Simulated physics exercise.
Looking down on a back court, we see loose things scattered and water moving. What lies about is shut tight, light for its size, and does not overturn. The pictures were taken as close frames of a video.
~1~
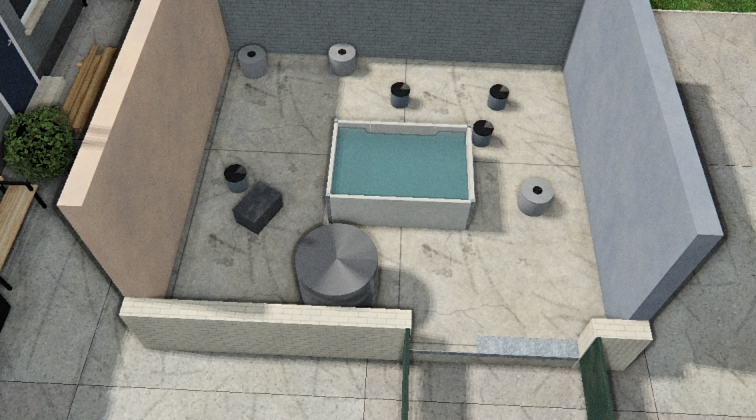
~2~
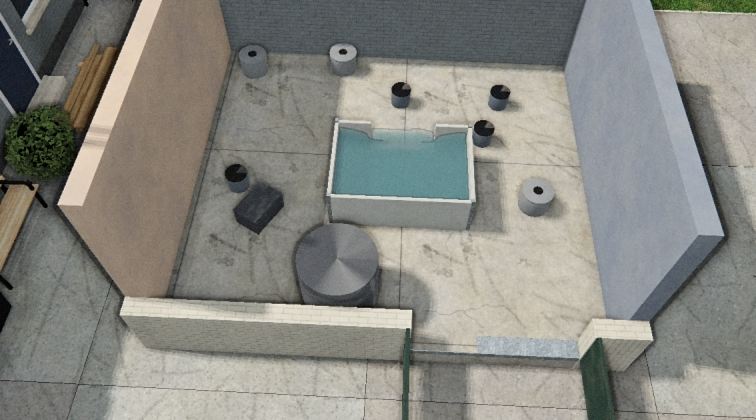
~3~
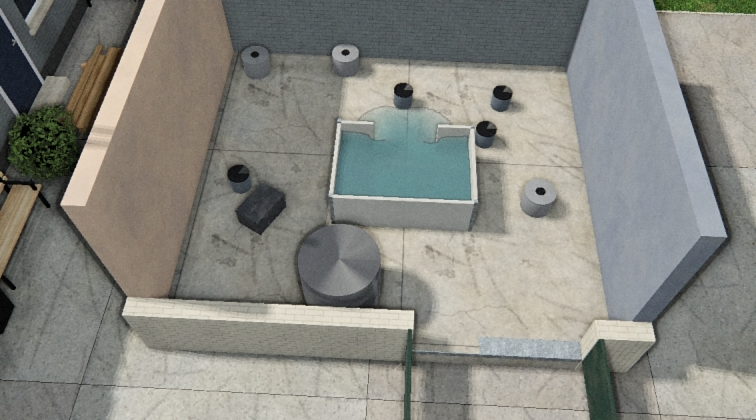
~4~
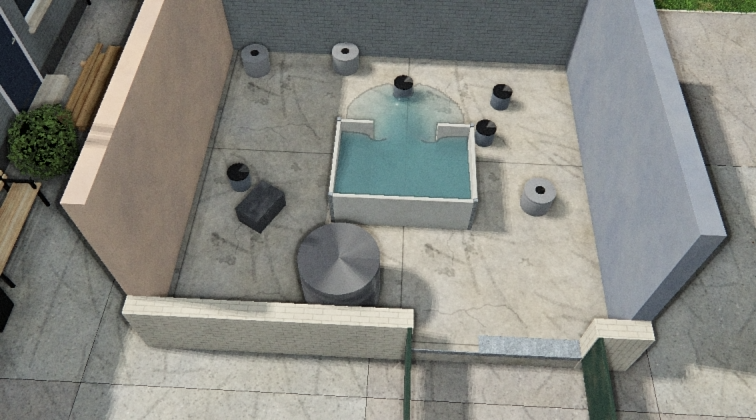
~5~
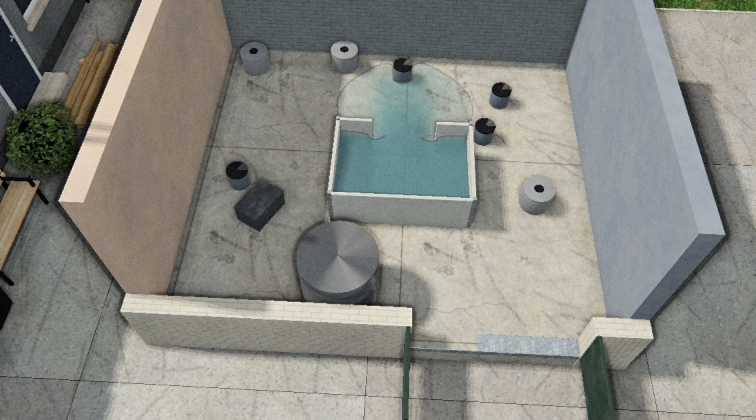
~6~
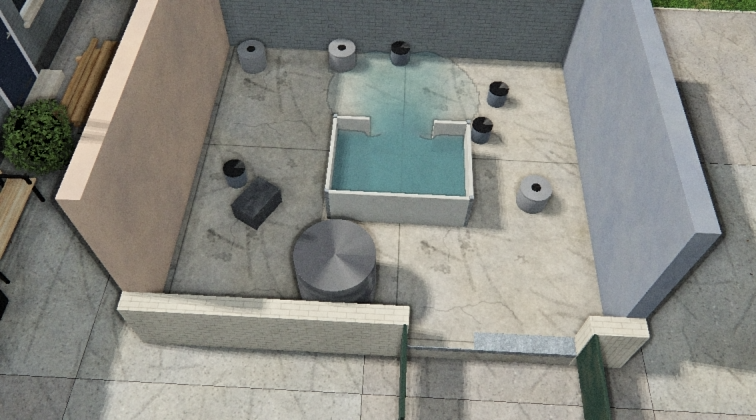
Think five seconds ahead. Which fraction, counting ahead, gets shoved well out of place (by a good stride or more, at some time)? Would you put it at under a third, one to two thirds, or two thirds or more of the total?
I would put it at one to two thirds of the total.
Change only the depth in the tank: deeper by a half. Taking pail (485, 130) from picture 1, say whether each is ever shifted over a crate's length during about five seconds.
Fell short of it.
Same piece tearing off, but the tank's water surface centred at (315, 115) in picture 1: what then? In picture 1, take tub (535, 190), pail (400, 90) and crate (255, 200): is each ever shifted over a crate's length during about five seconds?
Item one not displaced far, item two not displaced far, item three travelled far enough.
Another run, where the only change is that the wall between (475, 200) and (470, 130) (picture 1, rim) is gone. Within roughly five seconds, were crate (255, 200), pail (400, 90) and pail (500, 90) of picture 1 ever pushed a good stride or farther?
First stays short of it, second covers that distance, third covers that distance.
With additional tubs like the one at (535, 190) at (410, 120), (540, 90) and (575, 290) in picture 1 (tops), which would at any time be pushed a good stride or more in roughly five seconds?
The answers, in order, are displaced a stride, displaced a stride and remains nearby.
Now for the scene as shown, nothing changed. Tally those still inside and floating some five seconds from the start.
By my tally, 1.
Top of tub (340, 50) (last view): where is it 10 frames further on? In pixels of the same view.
(261, 46).
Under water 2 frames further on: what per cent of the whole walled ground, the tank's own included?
Estimate: Near 25 %.
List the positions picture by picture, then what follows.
The first picture shows a pail at (400, 89) rests on the ground; a crate at (257, 202) rests on the ground; 0 of 8 have shifted.
The second picture shows a pail at (401, 89), on the bottom; a crate at (257, 201) rests on the ground; 0 of 8 have shifted.
The third picture shows a pail at (403, 90) rests on the ground; a crate at (260, 202), on the bottom; 0 of 8 have shifted.
The fourth picture shows a pail at (404, 82) rests on the ground, close to its start; a crate at (259, 200), on the bottom; 1 of 8 have shifted.
The fifth picture shows a pail at (403, 65) rests on the ground, a stride from its start; a crate at (258, 199) rests on the ground; 1 of 8 have shifted.
The sixth picture shows a pail at (400, 47), on the bottom, a stride from its start; a crate at (255, 197), on the bottom; 1 of 8 have shifted.
A moment on, 1 of 8 are well off their spots; 1 afloat.
Next, 2 of 8 are well off their spots; 1 afloat.
Later, 4 of 8 are well off their spots; 2 afloat.
In the end, 5 of 8 are well off their spots, and 5 have been at some point; 1 afloat.
